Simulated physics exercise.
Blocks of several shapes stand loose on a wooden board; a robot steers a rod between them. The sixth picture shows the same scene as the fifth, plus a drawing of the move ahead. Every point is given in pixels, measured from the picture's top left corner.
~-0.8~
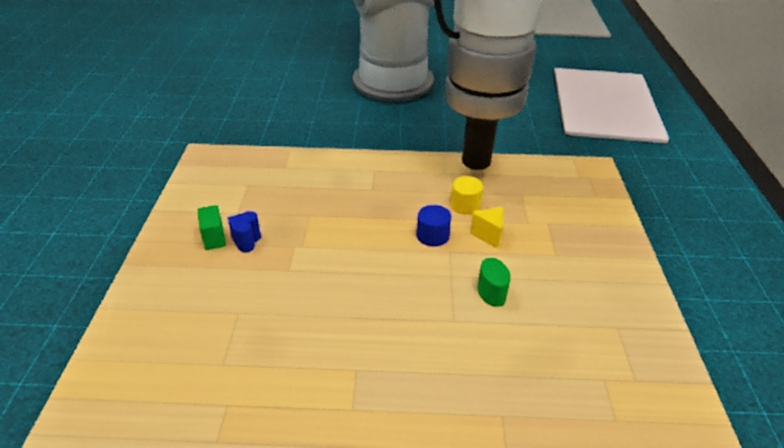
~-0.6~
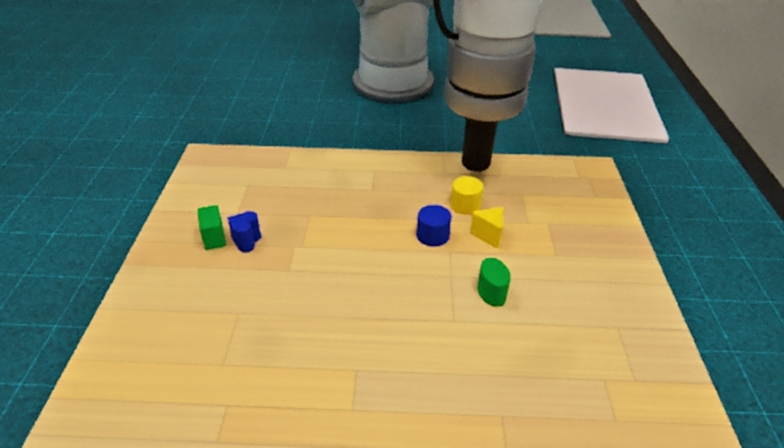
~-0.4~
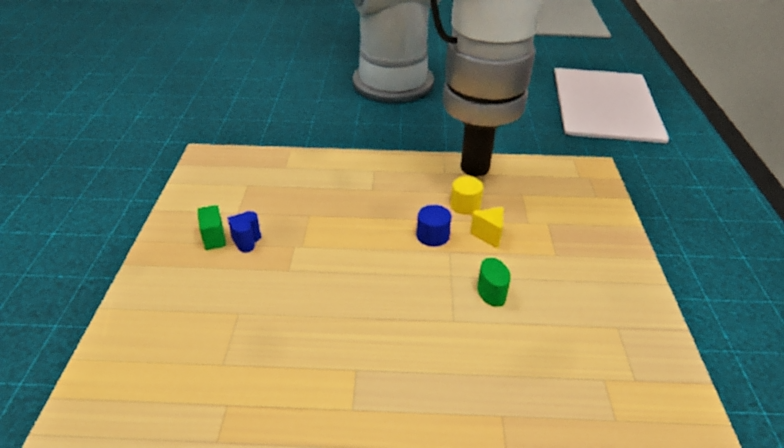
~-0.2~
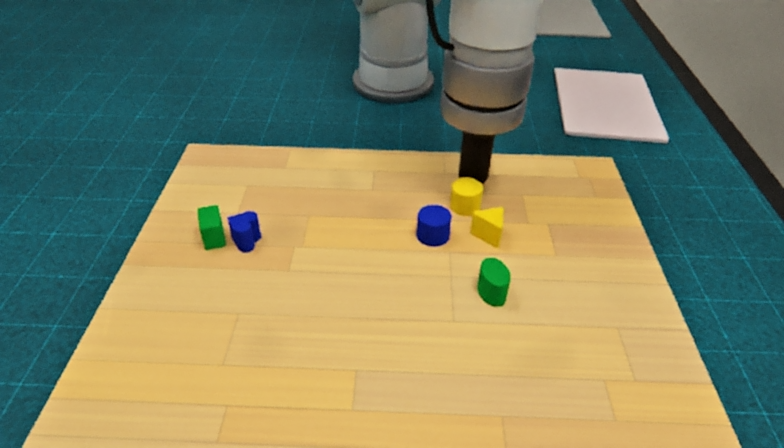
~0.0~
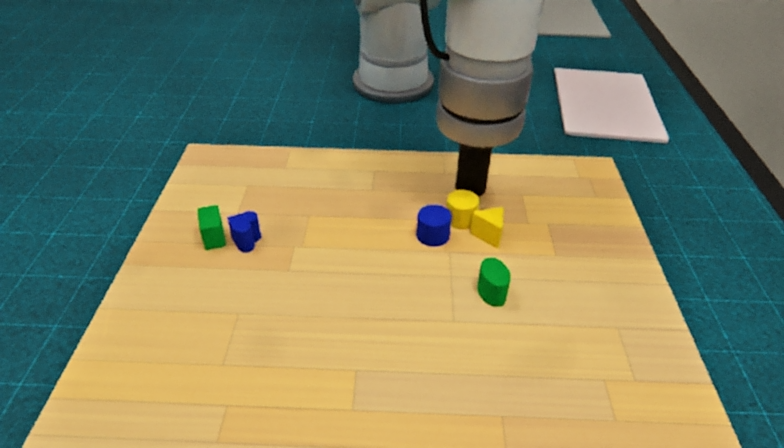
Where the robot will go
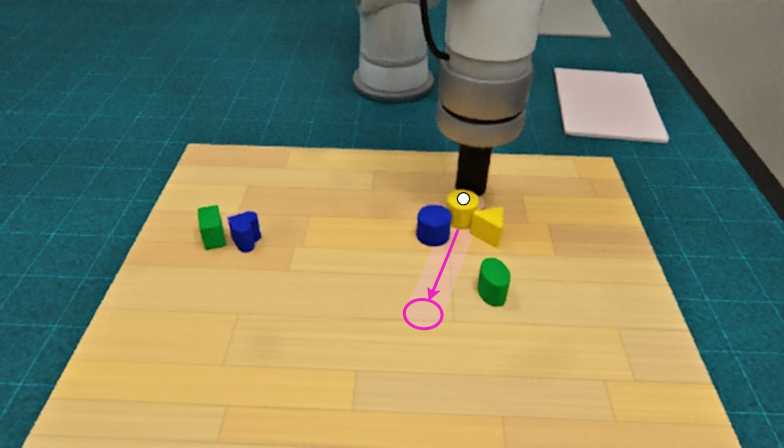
On a wooden board over a teal surface, small blue, green and yellow blocks stand scattered while a robot arm holds a black rod near the far edge. The rod edges slowly forward to the yellow disc, then nudges it slightly nearer the blue disc; the other blocks stay still.
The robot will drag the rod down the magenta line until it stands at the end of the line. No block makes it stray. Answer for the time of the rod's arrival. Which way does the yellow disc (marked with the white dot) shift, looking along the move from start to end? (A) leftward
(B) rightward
The correct letter is A.
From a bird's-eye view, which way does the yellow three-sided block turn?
Looking from above, the answer is counterclockwise.
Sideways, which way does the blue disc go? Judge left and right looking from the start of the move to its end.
Shifts right.
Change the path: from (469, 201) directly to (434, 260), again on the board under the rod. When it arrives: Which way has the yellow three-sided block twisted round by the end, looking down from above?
Looking down, my answer is that the yellow three-sided block rotates anticlockwise.
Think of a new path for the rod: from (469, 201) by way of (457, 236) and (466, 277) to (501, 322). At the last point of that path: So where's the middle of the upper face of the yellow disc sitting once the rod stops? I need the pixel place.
Near (451, 288).
The line goes straight from (469, 201) to (423, 314); the dot is on the yellow disc.
The first path, step by step. One third of the way, rod (458, 222); blue disc (422, 224); yellow disc (455, 235); yellow three-sided block (493, 218), turned 25° anticlockwise.
Two thirds of the way, rod (442, 259); blue disc (415, 228); yellow disc (447, 276); yellow three-sided block (493, 218), turned 25° anticlockwise.
At the end, rod (424, 302); blue disc (415, 228); yellow disc (451, 316); yellow three-sided block (493, 218), turned 25° anticlockwise; green oval block unmoved.
